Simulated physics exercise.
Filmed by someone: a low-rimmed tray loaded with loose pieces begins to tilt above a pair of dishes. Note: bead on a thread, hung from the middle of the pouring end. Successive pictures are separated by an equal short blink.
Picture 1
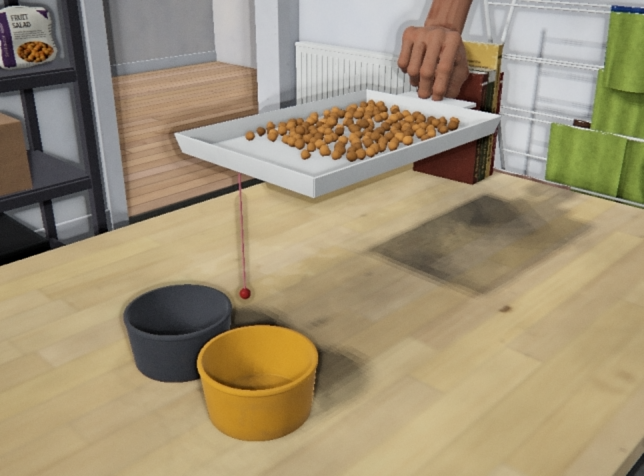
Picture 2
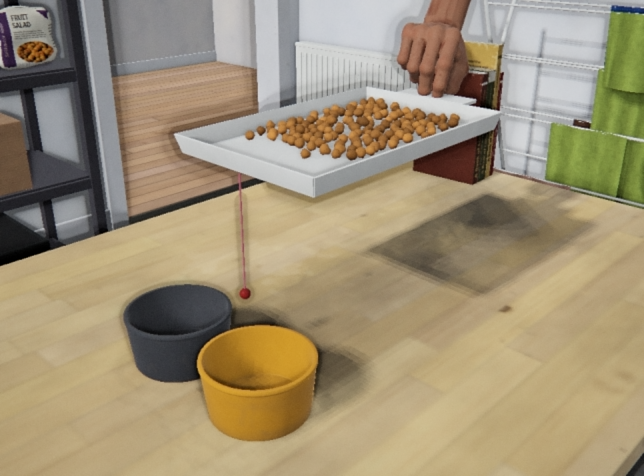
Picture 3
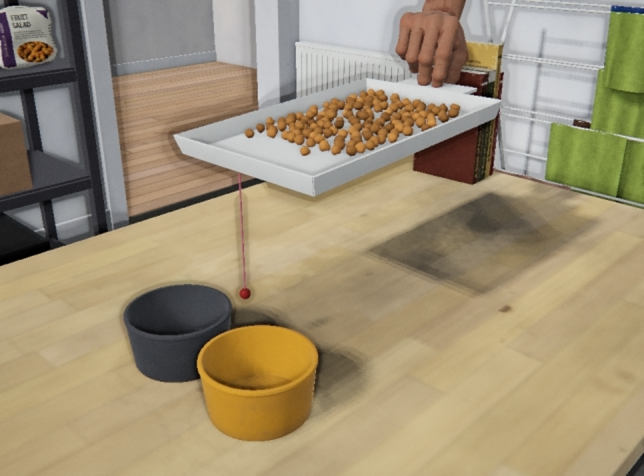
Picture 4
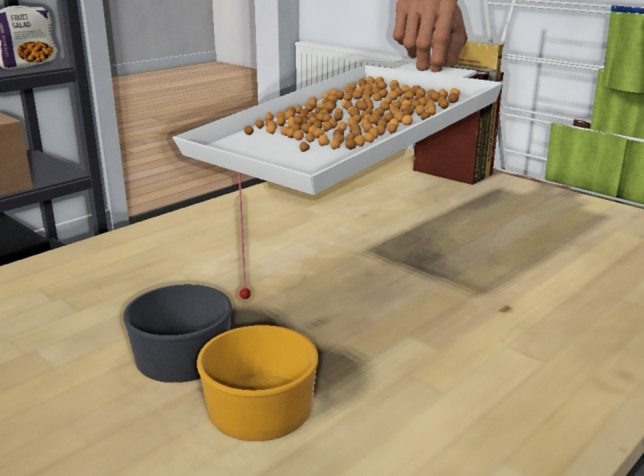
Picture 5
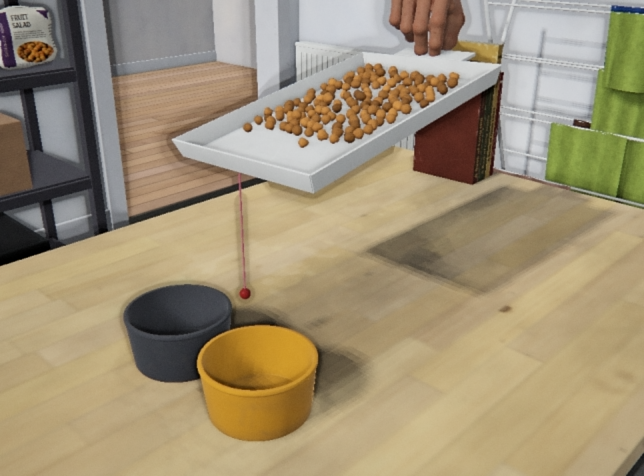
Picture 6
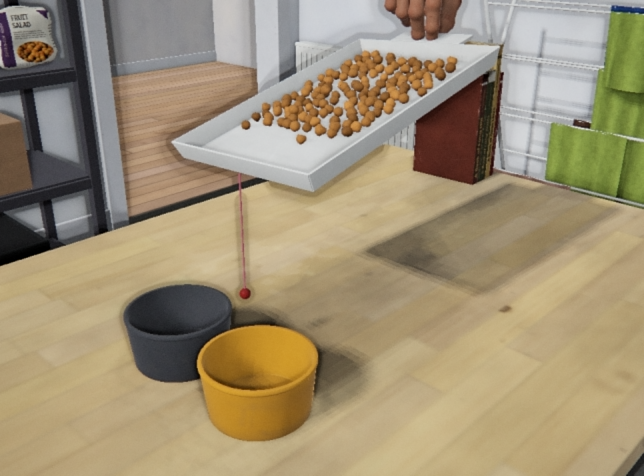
A hand raised the far end of a white tray of roasted chickpeas, tilting it slightly toward the left, while the dark and yellow dishes and the red bead on its thread stayed still.
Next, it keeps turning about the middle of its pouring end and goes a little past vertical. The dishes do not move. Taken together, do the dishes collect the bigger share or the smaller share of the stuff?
The bigger share.
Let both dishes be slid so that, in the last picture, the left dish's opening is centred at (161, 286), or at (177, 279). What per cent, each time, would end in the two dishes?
80 and 60 %.
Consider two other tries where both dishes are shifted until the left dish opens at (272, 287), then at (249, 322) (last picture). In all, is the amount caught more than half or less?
Short of half and then Short of half.
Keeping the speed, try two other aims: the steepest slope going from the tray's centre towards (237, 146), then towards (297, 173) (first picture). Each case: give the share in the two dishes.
Case one near 30 %; case two near 80 %.
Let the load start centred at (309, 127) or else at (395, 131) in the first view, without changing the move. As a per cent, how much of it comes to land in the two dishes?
Roughly 70 and 70 percent, in that order.
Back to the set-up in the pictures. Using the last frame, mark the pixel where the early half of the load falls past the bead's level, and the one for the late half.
Close to (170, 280), then close to (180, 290).
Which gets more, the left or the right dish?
Looking at the end state, it is the left-side one.
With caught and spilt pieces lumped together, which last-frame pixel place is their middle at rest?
The centre comes to rest close to (170, 347).
Soon after the last picture, tray tipped steeply; nearly all on the tray; a stray few in the left dish; a small part in the air.
A little later, tray tipped right over; about half on the tray; a stray few in the right dish; about a quarter in the left dish; a small part outside both; about a quarter in the air.
Later still, tray tipped past a quarter turn; a small part in the right dish; about two thirds in the left dish; about a quarter outside both.
At rest, tray tipped past a quarter turn; a small part in the right dish; about two thirds in the left dish; about a quarter outside both.
